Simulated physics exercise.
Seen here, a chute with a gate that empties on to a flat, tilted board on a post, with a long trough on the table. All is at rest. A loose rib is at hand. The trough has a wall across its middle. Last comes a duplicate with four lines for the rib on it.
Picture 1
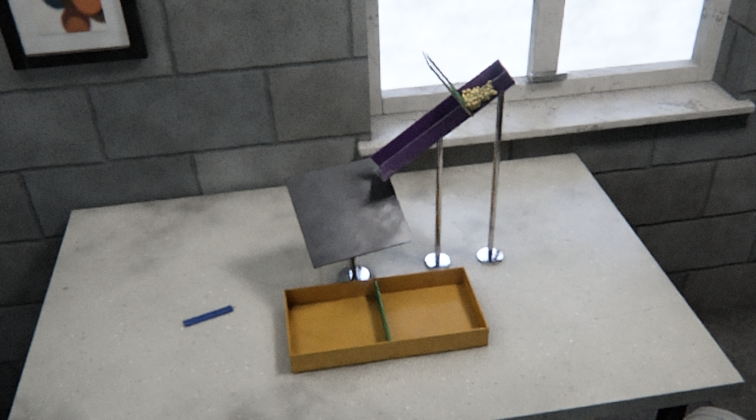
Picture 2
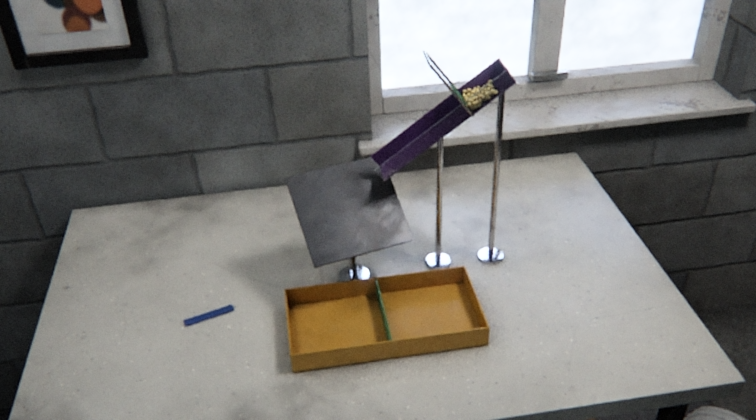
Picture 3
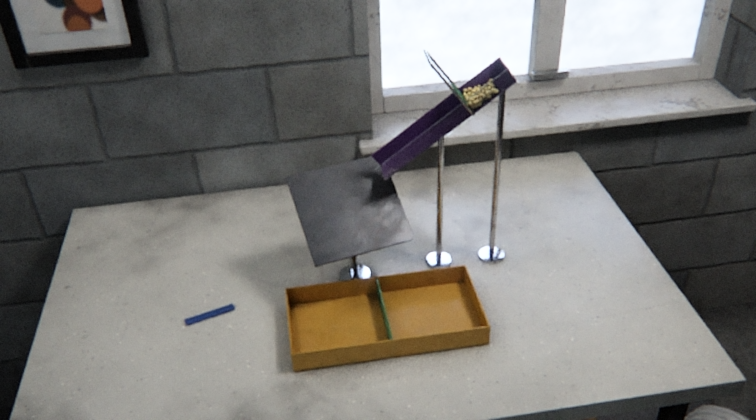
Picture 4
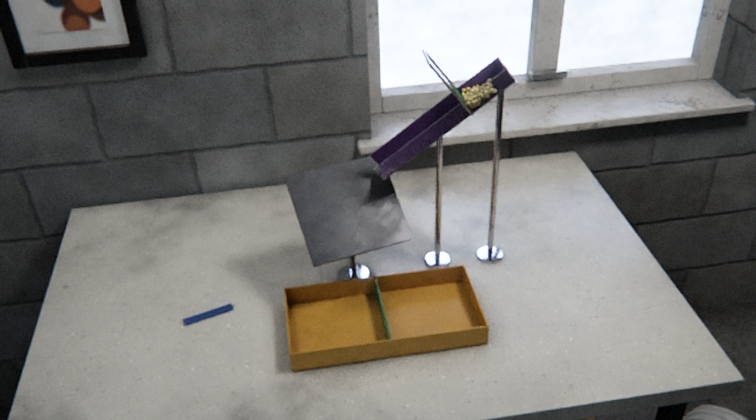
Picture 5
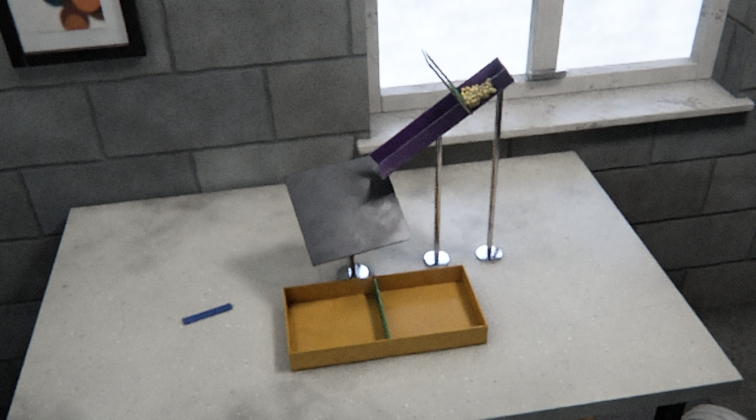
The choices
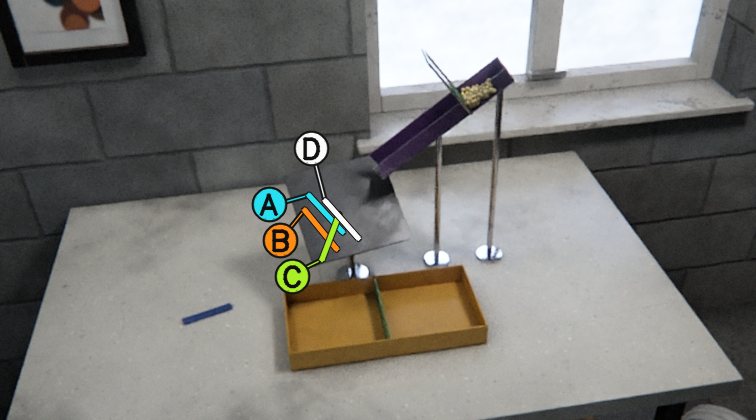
In the video, a purple chute holding pale beans behind a closed gate slopes down toward a tilted dark board above a divided, orange-brown trough, with a blue strip lying to the left; nothing on the table visibly moves.
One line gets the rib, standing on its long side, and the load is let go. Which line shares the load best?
I would pick line A.
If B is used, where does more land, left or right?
More lands on the left.
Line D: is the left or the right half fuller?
The right half.
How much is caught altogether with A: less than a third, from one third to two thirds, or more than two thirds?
Line A gives more than two thirds.
On the marked copy, line A from (308, 195) to (342, 232); line B from (304, 209) to (336, 249); line C from (339, 214) to (321, 259); line D from (325, 200) to (358, 238).
With A, of what is caught, close to half in the left half, close to half in the right.
With B, of what is caught, the bulk in the left half, a small share in the right.
With C, of what is caught, the bulk in the left half, a small share in the right.
With D, of what is caught, close to a quarter in the left half, the bulk in the right.
